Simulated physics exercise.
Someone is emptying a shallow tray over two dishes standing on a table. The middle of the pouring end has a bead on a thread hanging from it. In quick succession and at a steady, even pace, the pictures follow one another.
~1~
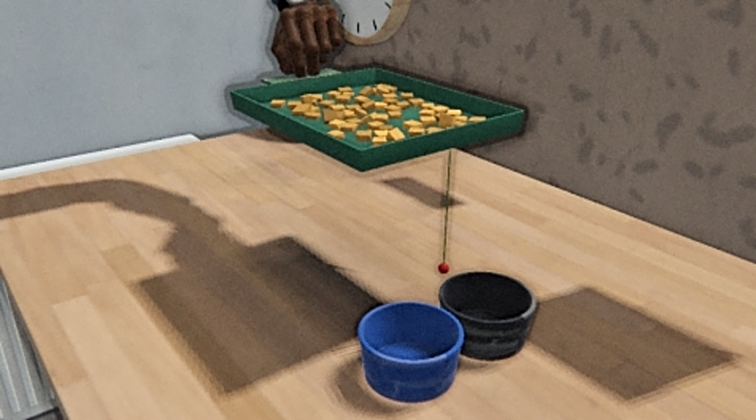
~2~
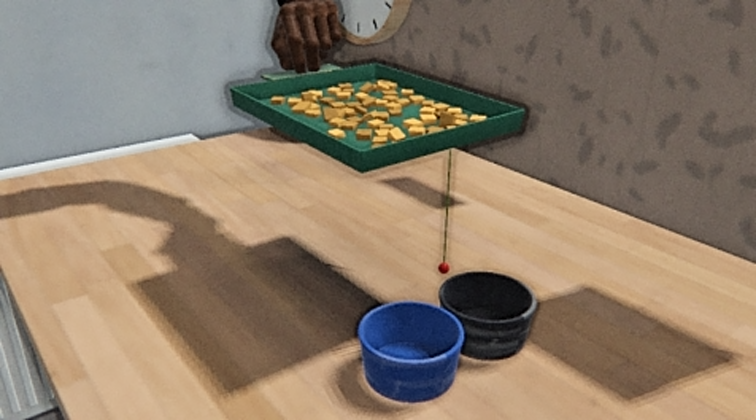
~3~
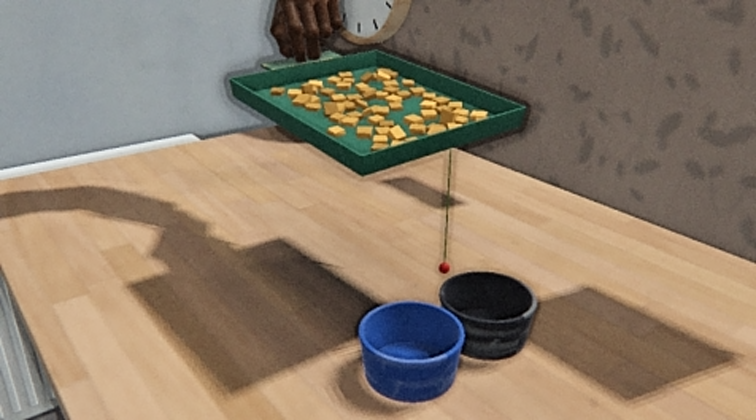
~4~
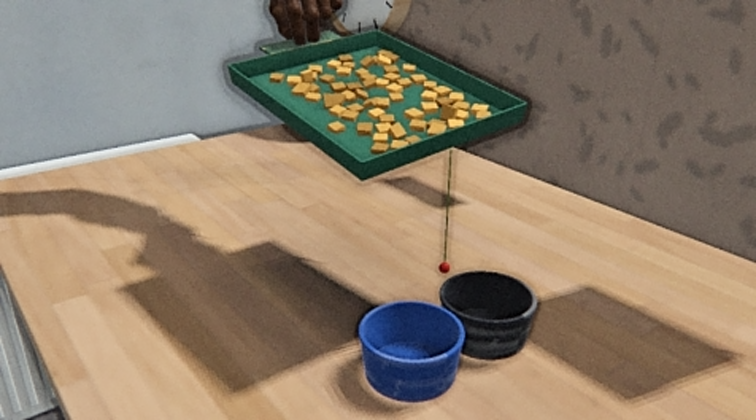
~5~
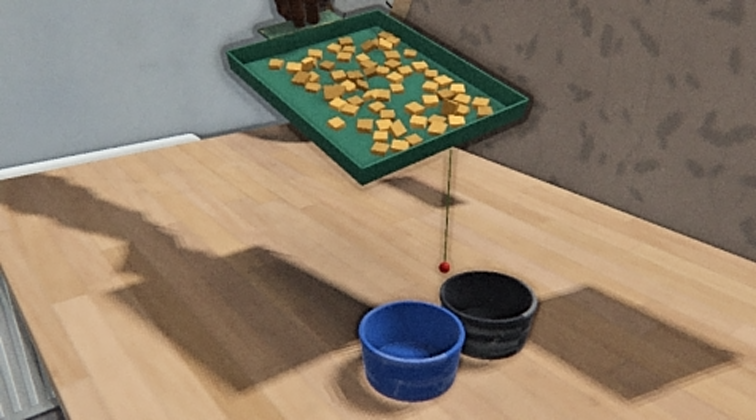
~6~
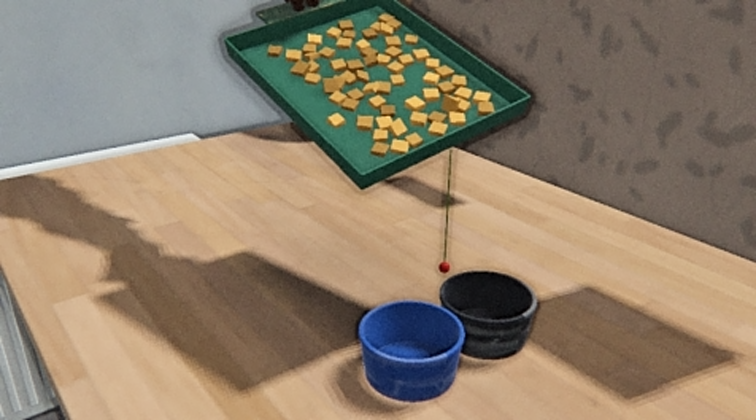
A green tray of small golden squares, gripped by a dark hand at its back, steadily tilted toward the viewer above a blue dish and a black one, its front edge dipping lower on the left.
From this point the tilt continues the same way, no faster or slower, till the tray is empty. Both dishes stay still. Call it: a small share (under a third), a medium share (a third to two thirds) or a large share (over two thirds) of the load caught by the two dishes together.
Medium.
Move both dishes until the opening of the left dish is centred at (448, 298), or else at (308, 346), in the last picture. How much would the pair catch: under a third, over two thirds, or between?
The two tries give, in order: Under a third; over two thirds.
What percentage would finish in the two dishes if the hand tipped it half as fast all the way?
Around 60 in every hundred.
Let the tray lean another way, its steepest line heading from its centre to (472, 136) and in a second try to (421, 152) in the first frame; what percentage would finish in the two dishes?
The first comes to 30 %, while the second comes to 80 %.
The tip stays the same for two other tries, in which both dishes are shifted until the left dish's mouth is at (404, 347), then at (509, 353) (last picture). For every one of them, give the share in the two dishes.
Approximately 30 percent, followed by approximately 0 percent.
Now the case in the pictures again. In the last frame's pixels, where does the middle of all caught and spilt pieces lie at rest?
Close to (394, 359) in the last view.
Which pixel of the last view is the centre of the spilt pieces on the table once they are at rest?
It's centred close to pixel (358, 352).
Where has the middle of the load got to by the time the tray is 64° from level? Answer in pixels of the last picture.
The middle of the pieces lands at roughly (387, 109).
Soon after the last picture, tray tipped steeply; all on the tray.
A little later, tray tipped past a quarter turn; nearly all on the tray; a stray few in the left dish; a stray few outside both.
Later still, tray tipped past a quarter turn; about half in the left dish; a small part in the right dish; about half outside both.
At rest, tray tipped past a quarter turn; about half in the left dish; a small part in the right dish; about half outside both.
